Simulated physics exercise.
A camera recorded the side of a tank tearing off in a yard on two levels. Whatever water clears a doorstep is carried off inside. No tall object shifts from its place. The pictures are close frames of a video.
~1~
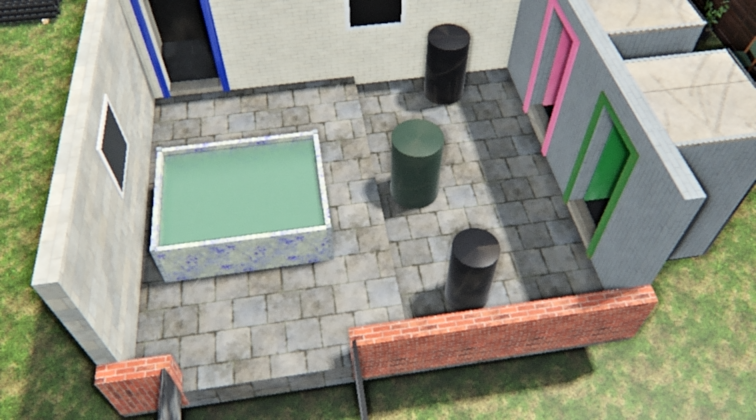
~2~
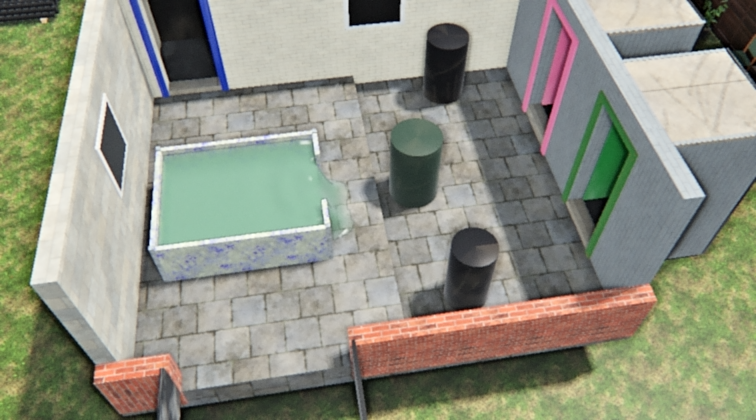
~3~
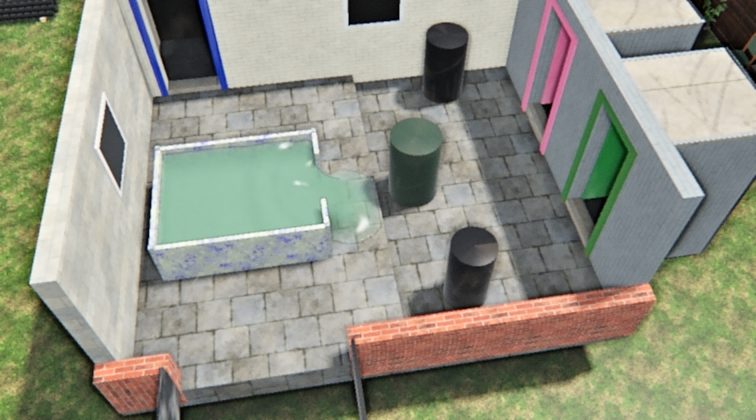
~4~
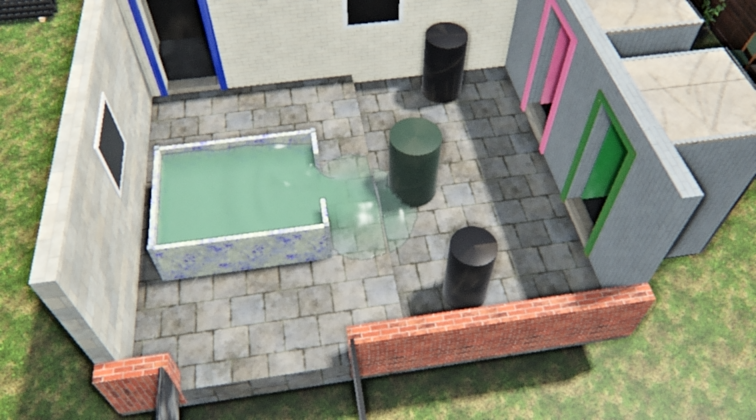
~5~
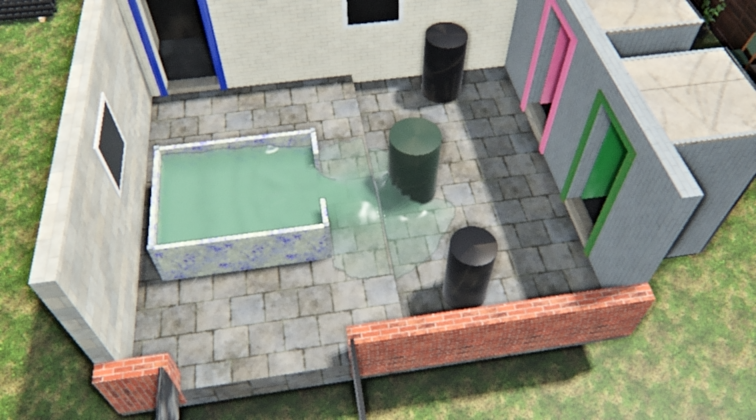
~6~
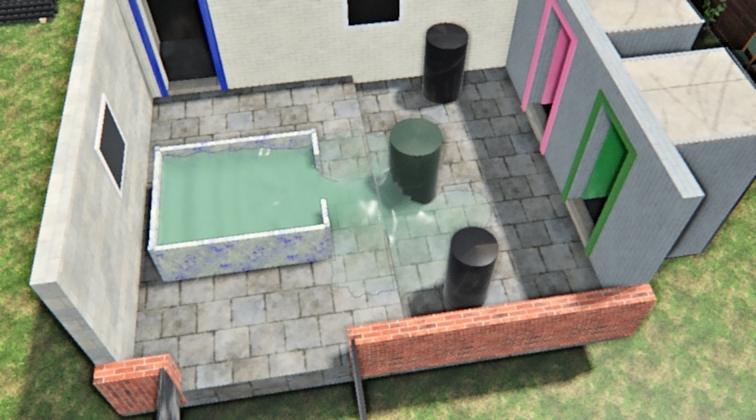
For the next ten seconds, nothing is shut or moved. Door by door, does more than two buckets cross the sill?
One by one: The pink door will keep it to two buckets; the green door will be overrun; the blue door will keep it to two buckets.
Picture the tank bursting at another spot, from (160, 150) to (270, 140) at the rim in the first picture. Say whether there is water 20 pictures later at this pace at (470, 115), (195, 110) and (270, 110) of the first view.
First soaked through, second soaked through, third soaked through.
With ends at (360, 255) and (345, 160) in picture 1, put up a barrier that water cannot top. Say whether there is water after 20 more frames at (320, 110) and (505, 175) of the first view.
Inundated; unwetted.
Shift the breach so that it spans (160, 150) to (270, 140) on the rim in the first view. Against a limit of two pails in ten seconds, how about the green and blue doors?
As I see it, the green door stays short of it and the blue door tops the mark too.
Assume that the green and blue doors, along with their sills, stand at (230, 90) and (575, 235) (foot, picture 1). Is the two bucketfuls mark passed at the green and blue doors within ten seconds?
I'd say the green door remains short of it and the blue door beats the mark.
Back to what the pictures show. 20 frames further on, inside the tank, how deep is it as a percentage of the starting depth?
Roughly 46 percent.
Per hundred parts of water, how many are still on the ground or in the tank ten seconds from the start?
My estimate is some 90 percent.
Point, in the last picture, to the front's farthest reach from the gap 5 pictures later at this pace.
I'd go with roughly (578, 260).
A moment on, water covers 30 % of the floor; the pink door not reached, the green door wet at the sill, nothing in, the blue door not reached.
Next, water covers 45 % of the floor; the pink door not reached, the green door under two buckets in, the blue door not reached.
Then, water covers 45 % of the floor; the pink door wet at the sill, nothing in, the green door over two buckets in, the blue door not reached.
Later, water covers 50 % of the floor; the pink door wet at the sill, nothing in, the green door far over two buckets in, the blue door not reached.
In the end, water covers 50 % of the floor; the pink door wet at the sill, nothing in, the green door far over two buckets in, the blue door not reached.
